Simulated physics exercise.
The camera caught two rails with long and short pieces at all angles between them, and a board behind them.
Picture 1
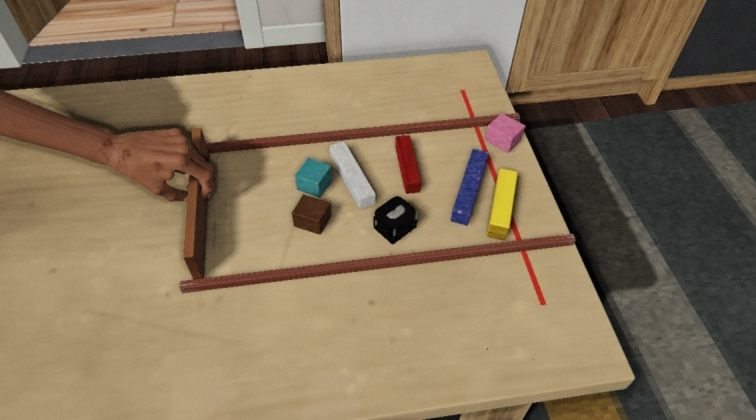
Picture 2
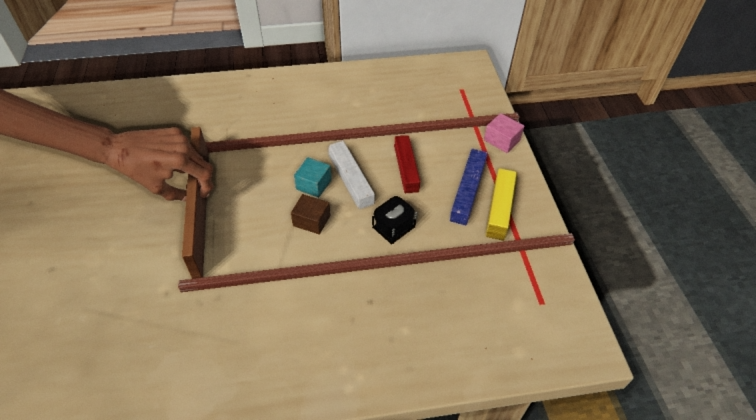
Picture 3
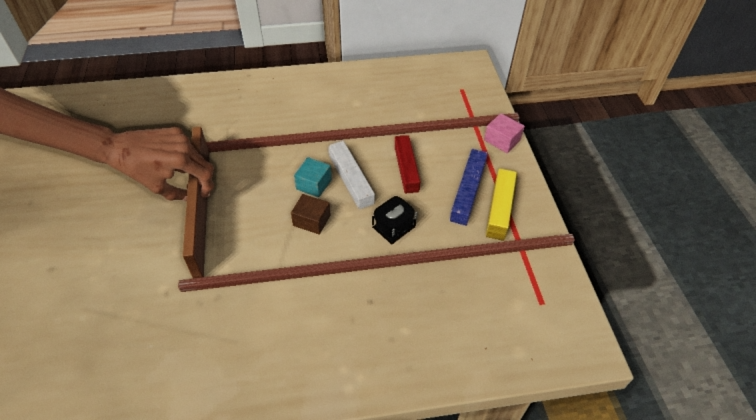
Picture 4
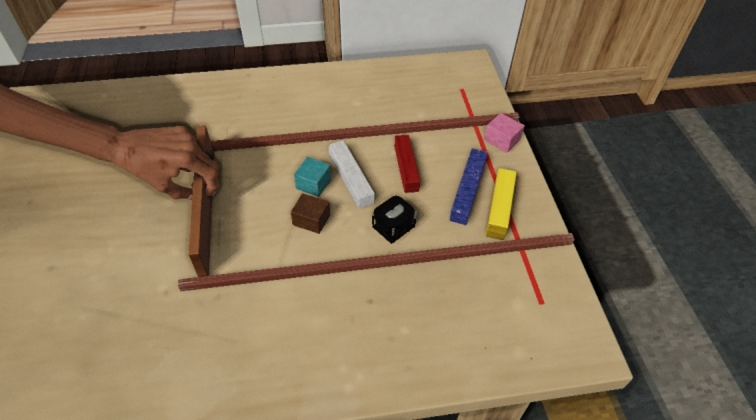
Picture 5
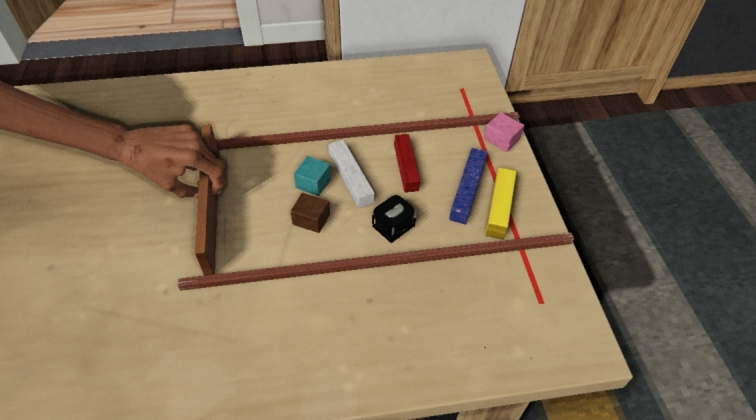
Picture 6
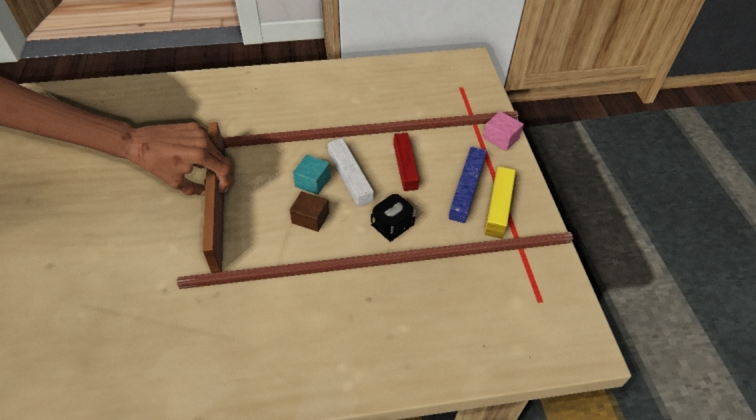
On a wooden table, a hand slid an upright brown board slightly to the right between two rails, while the colourful blocks and sticks scattered ahead of it stayed practically still.
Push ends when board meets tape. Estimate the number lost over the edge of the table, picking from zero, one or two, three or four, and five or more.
Lost over the edge: Three or four.
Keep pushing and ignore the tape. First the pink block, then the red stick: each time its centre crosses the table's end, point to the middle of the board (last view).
First it's close to (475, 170), next close to (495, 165).
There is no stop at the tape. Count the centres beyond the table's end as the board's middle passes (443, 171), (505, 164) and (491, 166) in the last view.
0; 4; 3.
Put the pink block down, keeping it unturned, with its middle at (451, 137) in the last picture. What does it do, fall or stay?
It topples off.
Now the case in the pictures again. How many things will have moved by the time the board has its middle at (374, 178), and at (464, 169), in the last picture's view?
Counts: 5 and 8.
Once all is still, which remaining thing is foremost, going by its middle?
The one out in front is the red stick.
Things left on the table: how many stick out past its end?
That adds up to 1.
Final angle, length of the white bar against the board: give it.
Somewhere near 5 degrees, I'd say.
A little later, none off yet; pink block at rest near (503, 131); yellow stick at rest near (500, 202); blue bar at rest near (468, 184).
Next, none off yet; pink block shifted a little near (515, 130); yellow stick shifted a little near (532, 204); blue bar shifted a little near (519, 181).
When it is over, the number that fall off is three or four; down, blue bar, yellow stick and pink block.
